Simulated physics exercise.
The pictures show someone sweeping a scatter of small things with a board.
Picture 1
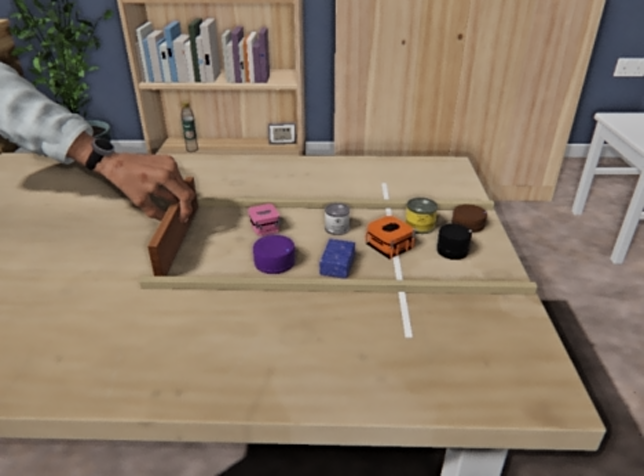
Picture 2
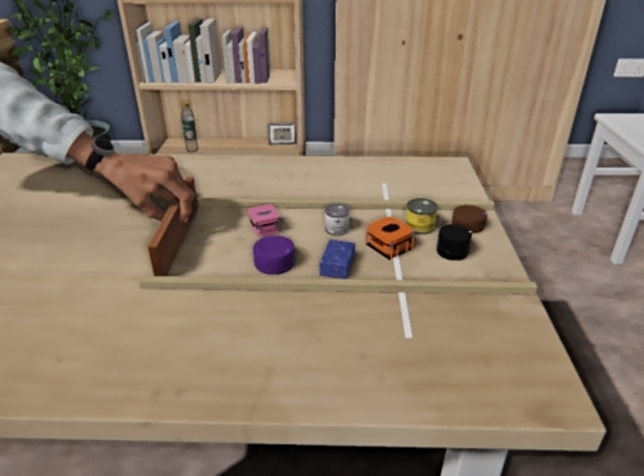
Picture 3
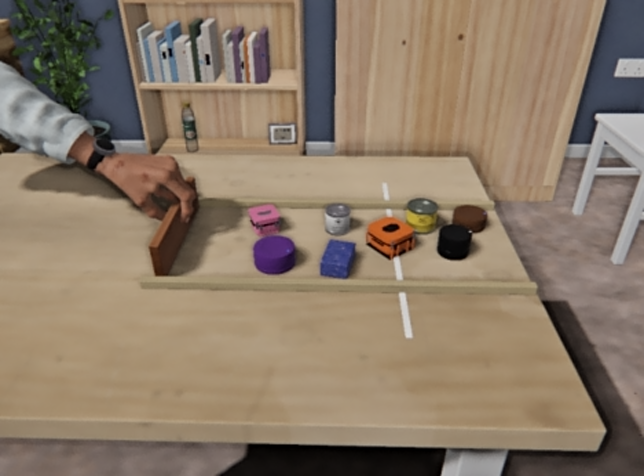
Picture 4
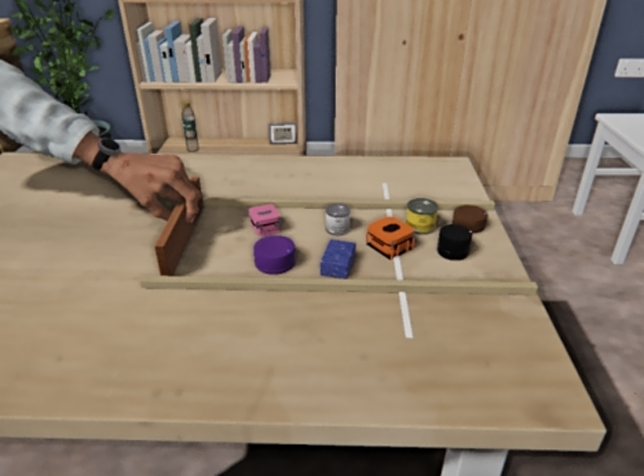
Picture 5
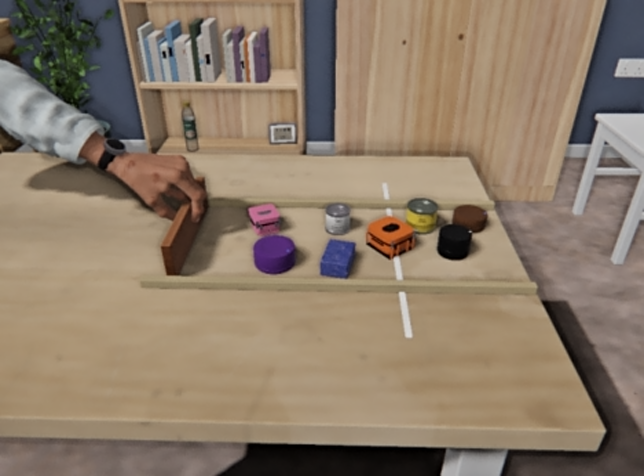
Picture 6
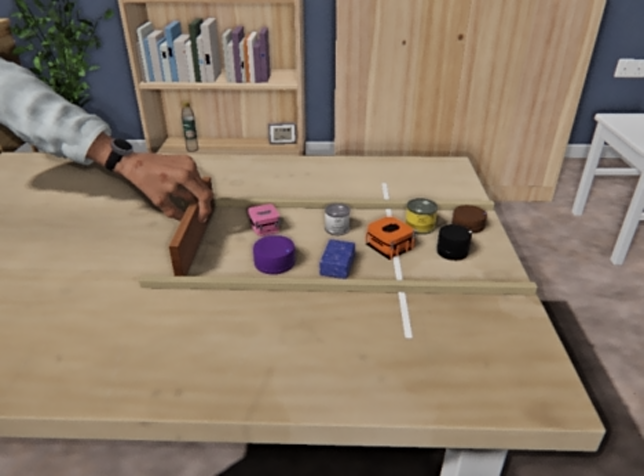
A person's hand, reaching in from the left, grips a brown board upright on a pale wooden table, seen from slightly above in a room with a bookshelf. Between two low rails sit a pink case, purple lid, white tin, blue item, orange case, yellow tin, and black and brown lids at right, with a white tape line crossing. The hand slides the board slightly right, touching nothing, while the camera stays still.
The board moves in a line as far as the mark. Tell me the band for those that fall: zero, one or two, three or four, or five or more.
The number that fall off is zero.
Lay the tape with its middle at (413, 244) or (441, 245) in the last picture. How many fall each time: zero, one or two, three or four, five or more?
In that order: Not one; one or two.
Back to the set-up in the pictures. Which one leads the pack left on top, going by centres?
That is the brown lid.
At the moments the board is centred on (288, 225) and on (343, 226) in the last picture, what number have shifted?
By then 3, and 5.
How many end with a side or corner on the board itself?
2 of them.
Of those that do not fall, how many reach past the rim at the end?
That would be 0.
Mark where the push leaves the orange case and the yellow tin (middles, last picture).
The orange case stops around (435, 238); the yellow tin around (454, 214).
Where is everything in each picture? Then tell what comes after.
In the first frame, brown lid (469, 218); black lid (454, 242); yellow tin (421, 216); board (176, 224); tape (394, 244).
In the second frame, black lid (454, 242); orange case (390, 238).
In the third frame, yellow tin (421, 216); white tin (338, 219).
In the fourth frame, brown lid (470, 219); purple lid (275, 255).
In the fifth frame, black lid (454, 242); pink case (265, 221).
In the sixth frame, brown lid (469, 219); black lid (454, 243); yellow tin (421, 216); board (195, 224); tape (394, 244).
Soon after, none off yet; brown lid at rest near (469, 219); black lid at rest near (454, 243); yellow tin at rest near (421, 216).
At rest, the number that fall off is zero.
